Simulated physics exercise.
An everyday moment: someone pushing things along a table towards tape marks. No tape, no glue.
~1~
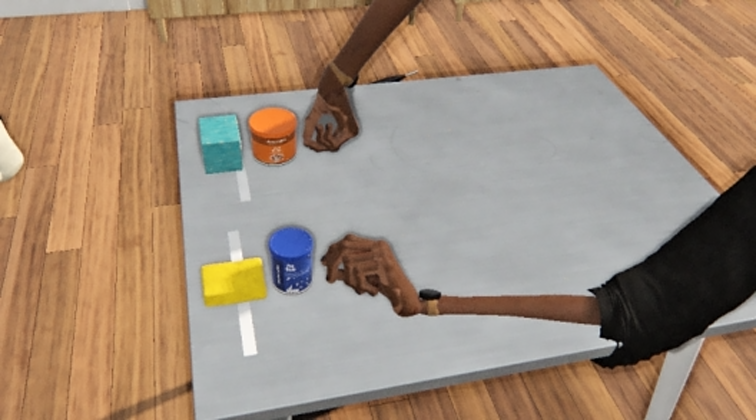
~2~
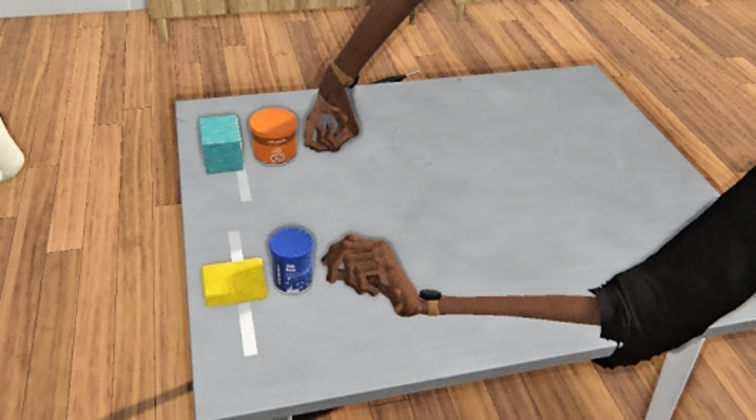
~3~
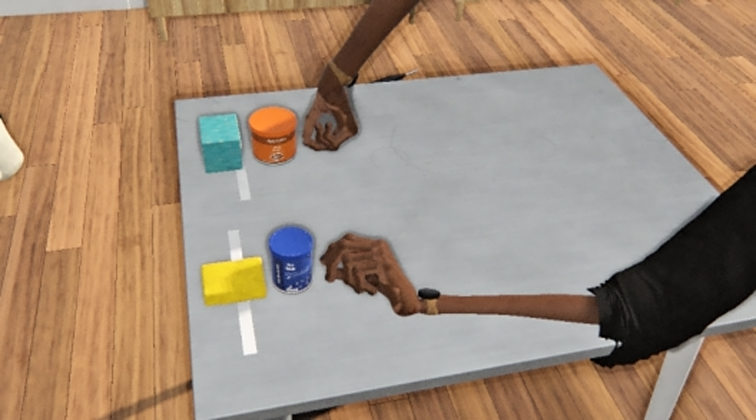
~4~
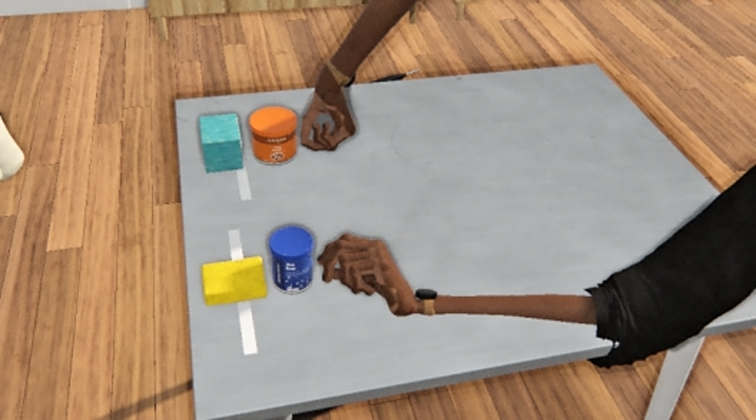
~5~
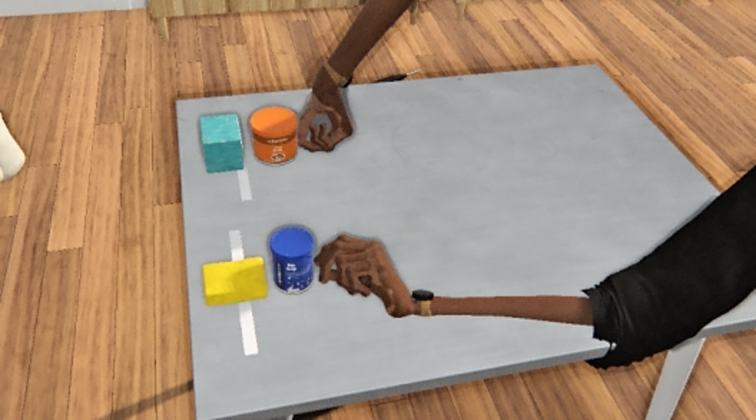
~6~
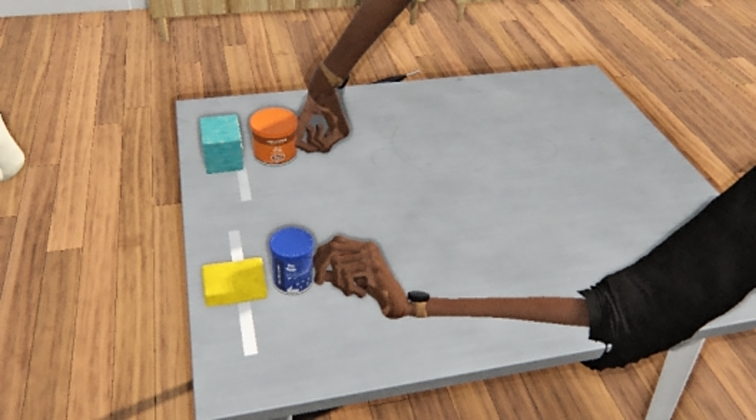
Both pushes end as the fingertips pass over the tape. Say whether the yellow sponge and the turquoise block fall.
The yellow sponge falls off the table; the turquoise block falls off the table.
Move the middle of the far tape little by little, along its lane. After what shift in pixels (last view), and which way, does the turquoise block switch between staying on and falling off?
A shift of 12 pixels, going right.
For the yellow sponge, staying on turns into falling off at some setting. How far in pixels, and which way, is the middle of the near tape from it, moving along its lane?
About 24 pixels right.
Then, 1.44 s after the last picture, yellow sponge falling near (175, 403); turquoise block tipped 11° from how it was near (168, 151).
Then, 1.74 s after the last picture, yellow sponge falling; turquoise block falling near (156, 303).
By the end, the yellow sponge drops to the floor; the turquoise block drops to the floor.
